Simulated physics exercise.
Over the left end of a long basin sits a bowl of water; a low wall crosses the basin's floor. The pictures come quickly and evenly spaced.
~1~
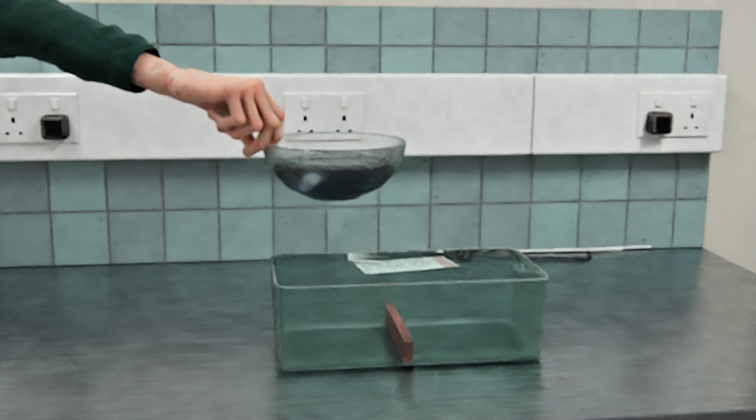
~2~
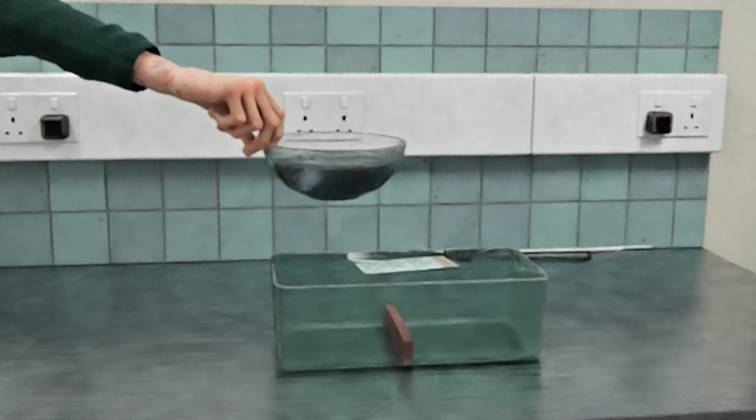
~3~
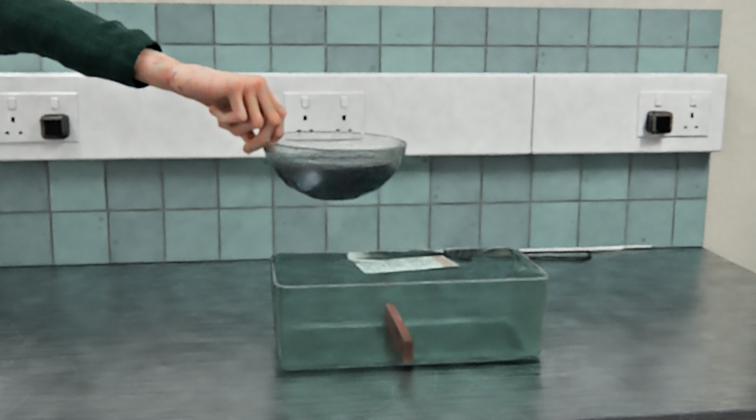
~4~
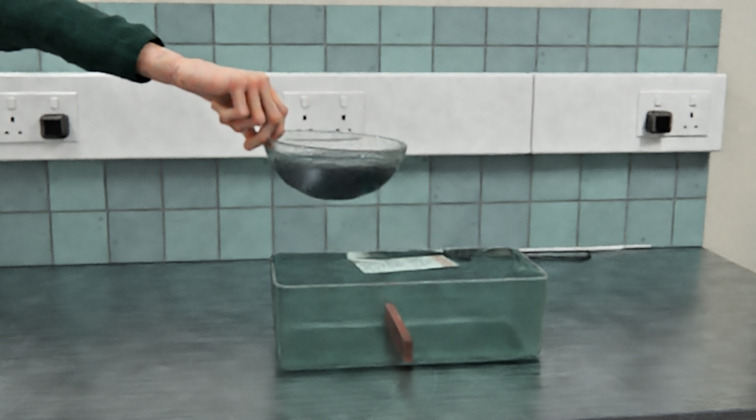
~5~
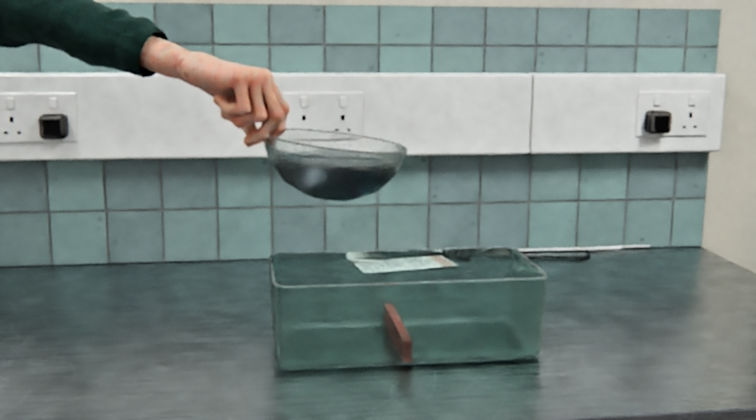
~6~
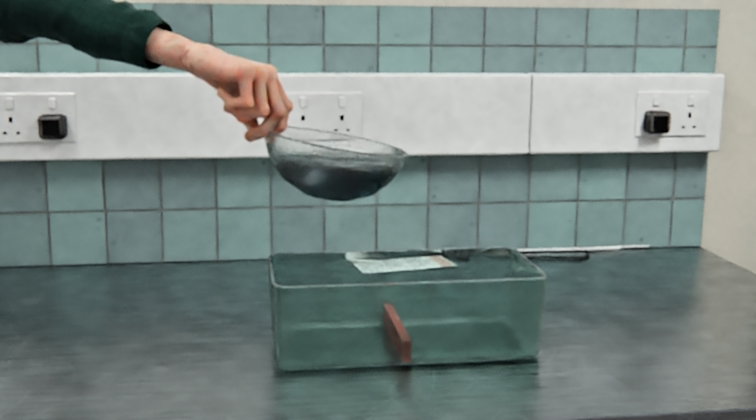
A hand holding a glass bowl of dark liquid above a long clear basin, then slowly tilting it slightly to the right.
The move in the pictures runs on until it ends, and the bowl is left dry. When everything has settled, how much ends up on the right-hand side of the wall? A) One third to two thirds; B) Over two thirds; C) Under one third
B.
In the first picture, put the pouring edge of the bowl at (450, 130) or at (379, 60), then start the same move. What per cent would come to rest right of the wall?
Roughly 90 percent on the first try and 75 percent on the second.
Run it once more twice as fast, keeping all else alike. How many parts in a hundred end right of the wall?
Around 70 percent.
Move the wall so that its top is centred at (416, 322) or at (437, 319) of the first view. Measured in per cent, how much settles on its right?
About 70 % and 50 %.
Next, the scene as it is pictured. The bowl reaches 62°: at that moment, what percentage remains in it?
About 45 %.
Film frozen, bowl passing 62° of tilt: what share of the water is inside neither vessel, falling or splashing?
40 in a hundred.
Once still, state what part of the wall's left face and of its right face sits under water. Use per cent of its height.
The left part 10 per cent, the right part 60.
A moment on, the bowl is tipped part way and 46 per cent is still to pour, 0 is left of the wall and 13 right of it.
Next, the bowl is tipped on its side and 2 per cent is still to pour, 12 is left of the wall and 79 right of it.
Then the bowl is tipped on its side and 0 per cent is still to pour, 16 is left of the wall and 84 right of it.
Later the bowl is tipped on its side and 0 per cent is still to pour, 16 is left of the wall and 83 right of it.
Finally, 16 per cent lies left of the wall, 83 right of it and 1 outside.
